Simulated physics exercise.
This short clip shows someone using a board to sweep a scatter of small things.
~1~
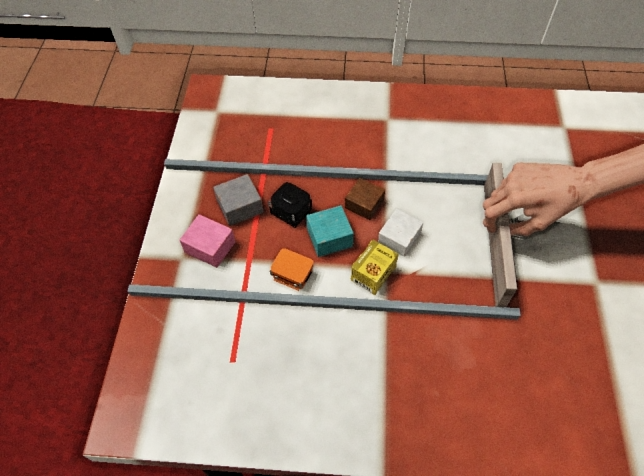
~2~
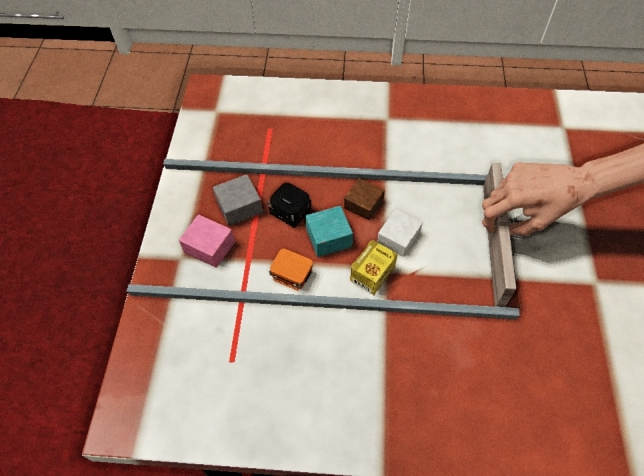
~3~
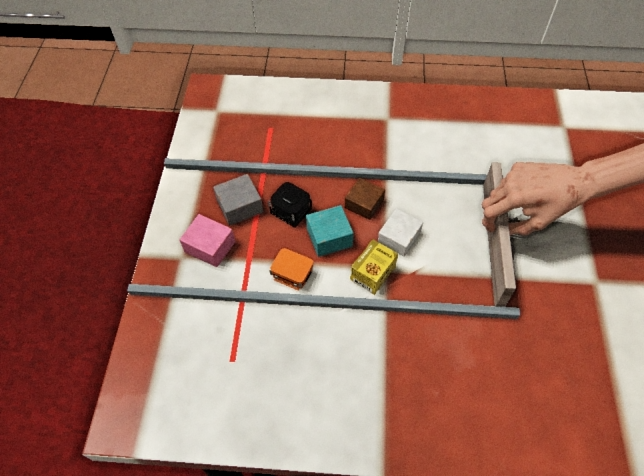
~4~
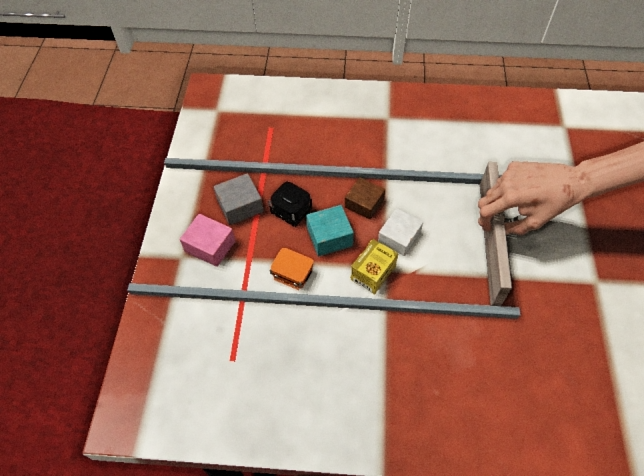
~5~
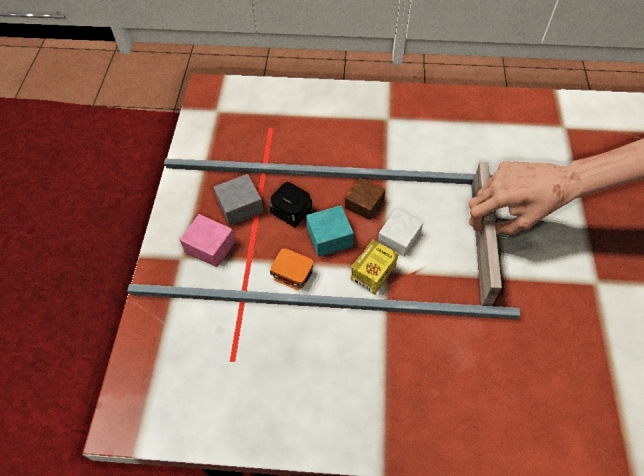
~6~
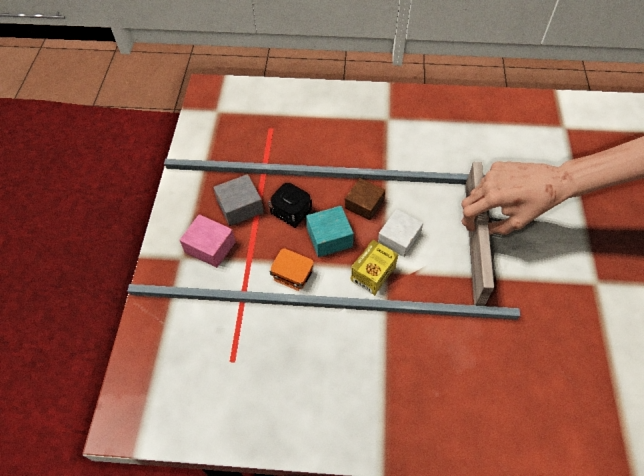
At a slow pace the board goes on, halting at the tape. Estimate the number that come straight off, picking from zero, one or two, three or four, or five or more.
Those that leave the table: Not one.
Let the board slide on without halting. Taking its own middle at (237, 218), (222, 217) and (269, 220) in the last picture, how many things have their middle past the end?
By position: 0 / 2 / 0.
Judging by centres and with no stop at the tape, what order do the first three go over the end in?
Earliest to latest: The pink block, the grey block, the turquoise block.
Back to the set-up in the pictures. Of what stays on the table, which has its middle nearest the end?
That would be the pink block.
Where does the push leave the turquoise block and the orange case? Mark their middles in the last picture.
Turquoise block at (204, 223), orange case at (199, 269).
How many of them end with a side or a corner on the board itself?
The count is 3.
Soon after, none off yet; pink block at rest near (208, 241); grey block at rest near (239, 200); black case at rest near (291, 205).
Then, none off yet; pink block at rest near (208, 241); grey block at rest near (239, 200); black case moved a little near (280, 198).
Further on, none off yet; pink block moved a little near (196, 242); grey block moved about its own width near (215, 198); black case moved about its own width near (248, 192).
At rest, the number that fall off is zero.
